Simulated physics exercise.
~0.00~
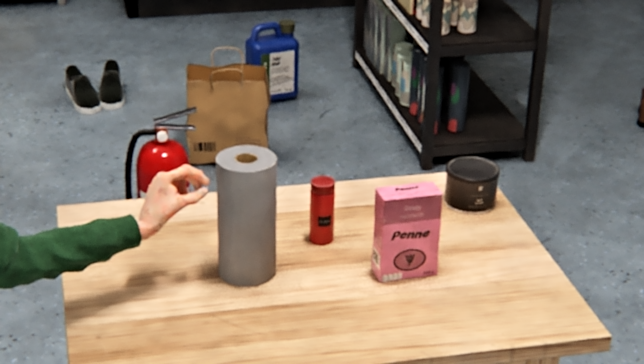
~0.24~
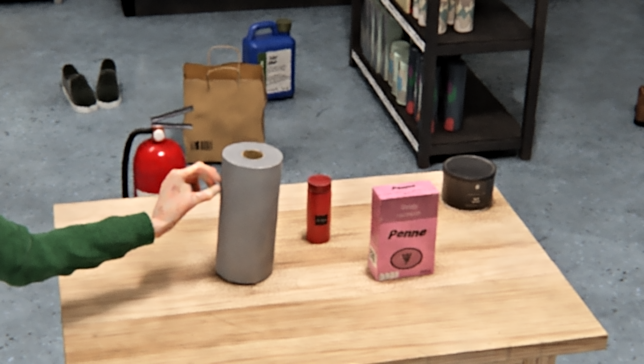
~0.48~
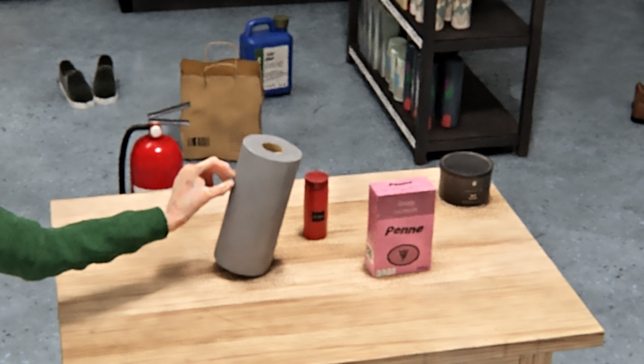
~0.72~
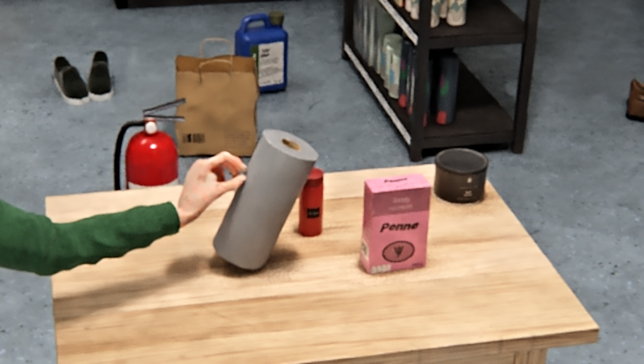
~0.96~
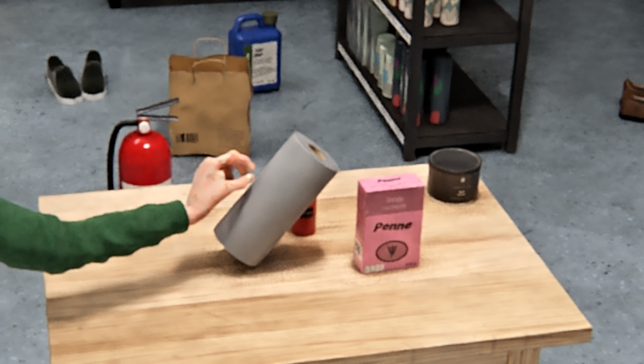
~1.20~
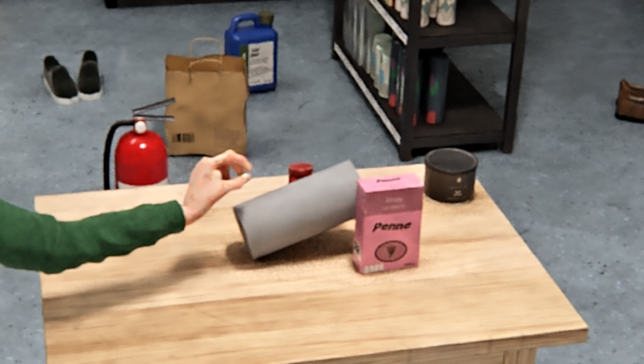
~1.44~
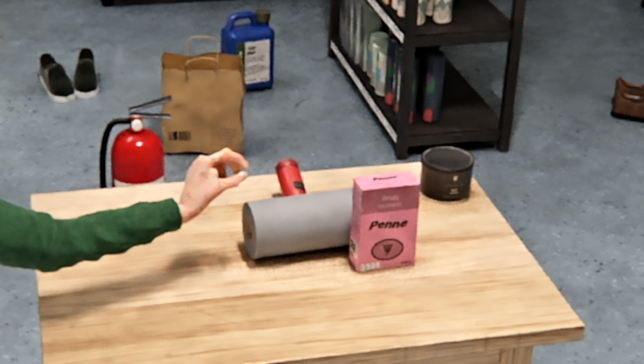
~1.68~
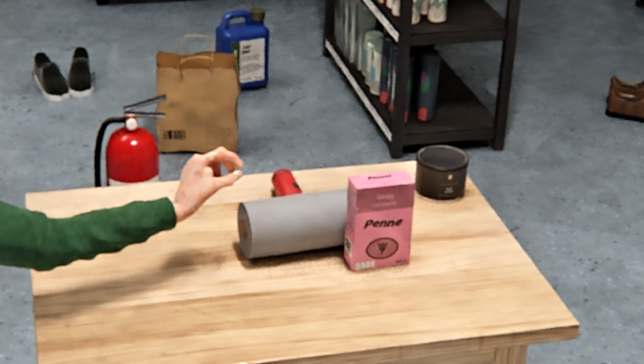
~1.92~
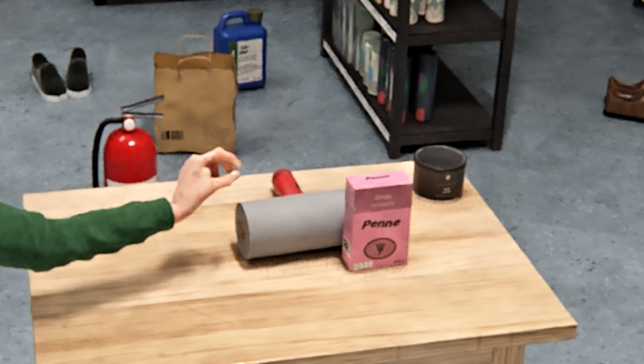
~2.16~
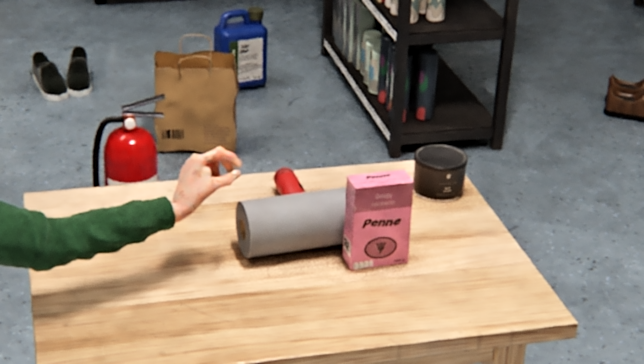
A tall grey roll stands on a light wooden table, seen from slightly above in a room with a grey floor and dark shelving behind. To its right are a small red shaker, a pink penne packet and a black tub, while a hand in a green sleeve reaches in from the left. The fingertips push the roll, which tilts rightward, then tips past the hand, which stops. It falls against the red shaker and knocks it over. Both end lying on their sides, the roll partly behind the upright packet, with the tub still standing.
